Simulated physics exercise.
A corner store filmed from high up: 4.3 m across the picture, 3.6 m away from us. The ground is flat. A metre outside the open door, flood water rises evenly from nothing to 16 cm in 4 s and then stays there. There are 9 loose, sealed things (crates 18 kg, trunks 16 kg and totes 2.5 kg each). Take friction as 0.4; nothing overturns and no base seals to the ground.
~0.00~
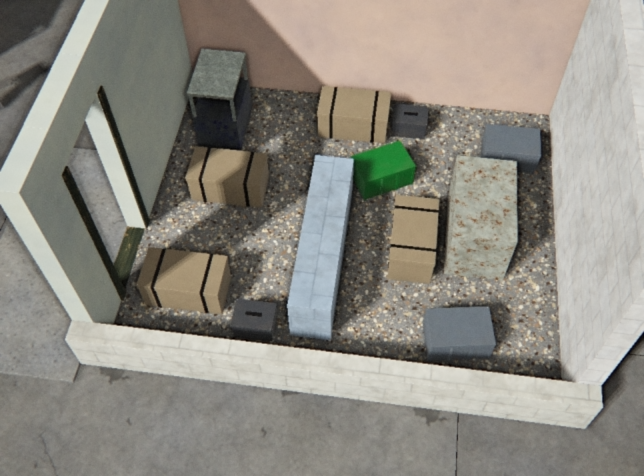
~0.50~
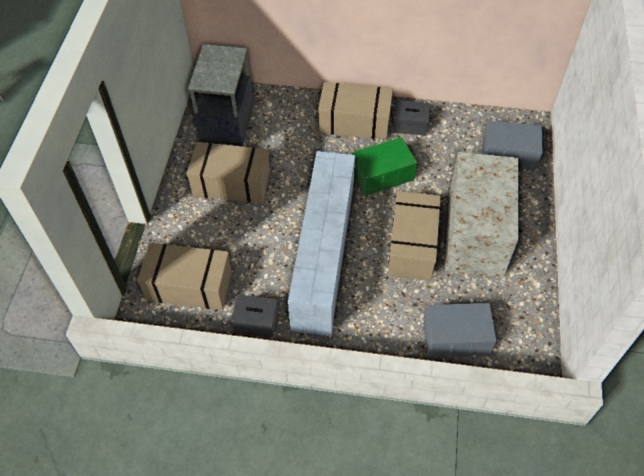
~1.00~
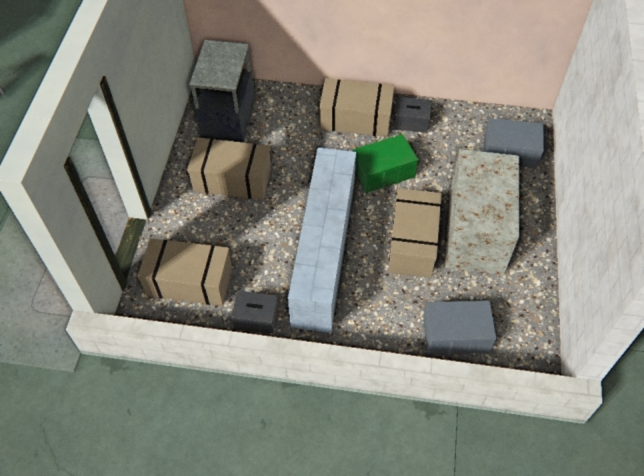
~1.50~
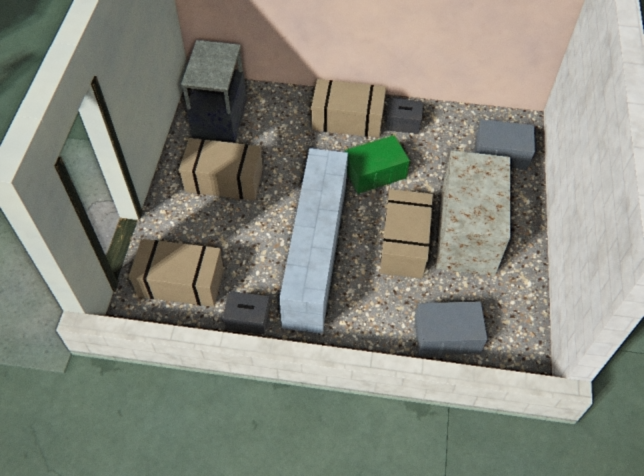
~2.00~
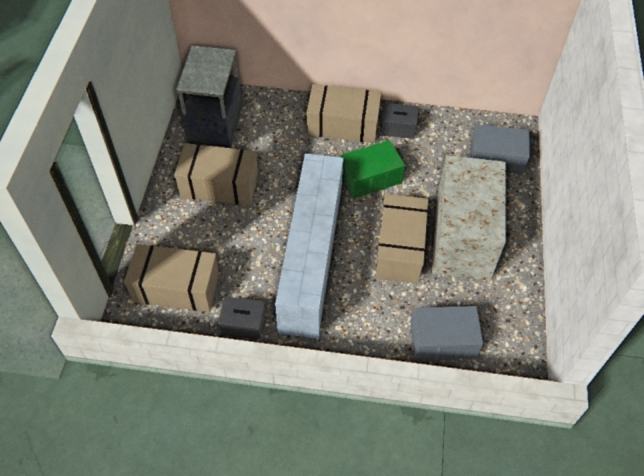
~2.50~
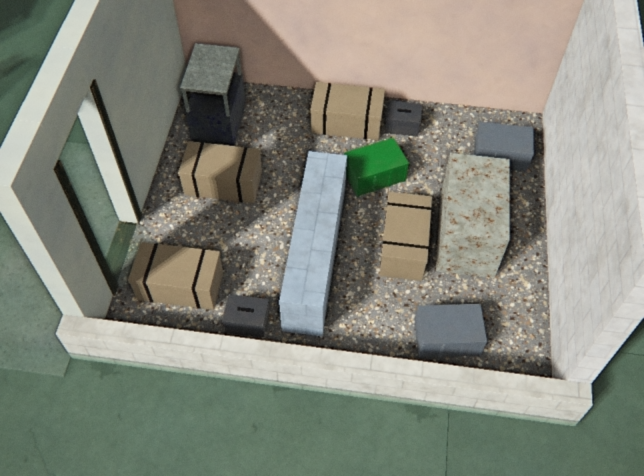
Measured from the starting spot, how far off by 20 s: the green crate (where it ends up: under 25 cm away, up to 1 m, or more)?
The green crate barely shifts.
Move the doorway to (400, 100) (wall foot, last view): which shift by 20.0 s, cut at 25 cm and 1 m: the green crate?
In that case the green crate ends far away.
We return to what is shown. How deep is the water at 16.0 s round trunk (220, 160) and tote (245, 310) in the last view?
Roughly 8 and 10 cm.
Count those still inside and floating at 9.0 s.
2 of them.
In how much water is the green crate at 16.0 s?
Roughly 4 cm.
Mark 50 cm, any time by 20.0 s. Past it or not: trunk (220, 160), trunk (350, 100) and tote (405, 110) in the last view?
In that order: Over, more, more.
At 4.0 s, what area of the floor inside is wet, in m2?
Some 2.0 m2.
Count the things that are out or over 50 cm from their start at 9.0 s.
By then 1.
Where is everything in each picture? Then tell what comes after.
The first frame shows the green crate at (383, 161) rests on the ground; 0.0 m2 under water; 0 of 9 have shifted.
The second frame shows the green crate at (384, 157), on the bottom; water covers 0.0 m2; 0 of 9 have shifted.
The third frame shows the green crate at (385, 154), on the bottom; water covers 0.0 m2; 0 of 9 have shifted.
The fourth frame shows the green crate at (377, 155), on the bottom; 0.0 m2 under water; 0 of 9 have shifted.
The fifth frame shows the green crate at (372, 160) rests on the ground; 0.0 m2 under water; 0 of 9 have shifted.
The sixth frame shows the green crate at (376, 158) rests on the ground; water covers 0.1 m2; 0 of 9 have shifted.
After 4.0 s the green crate is near (376, 158), 0.0 m from its start, aground; 0 afloat.
After 9.0 s the green crate is near (376, 158), 0.0 m from its start, aground; 2 afloat.
After 16.0 s the green crate is near (375, 161), 0.0 m from its start, aground; 4 afloat.
After 20.0 s the green crate is near (375, 161), 0.0 m from its start, aground; 8 afloat.
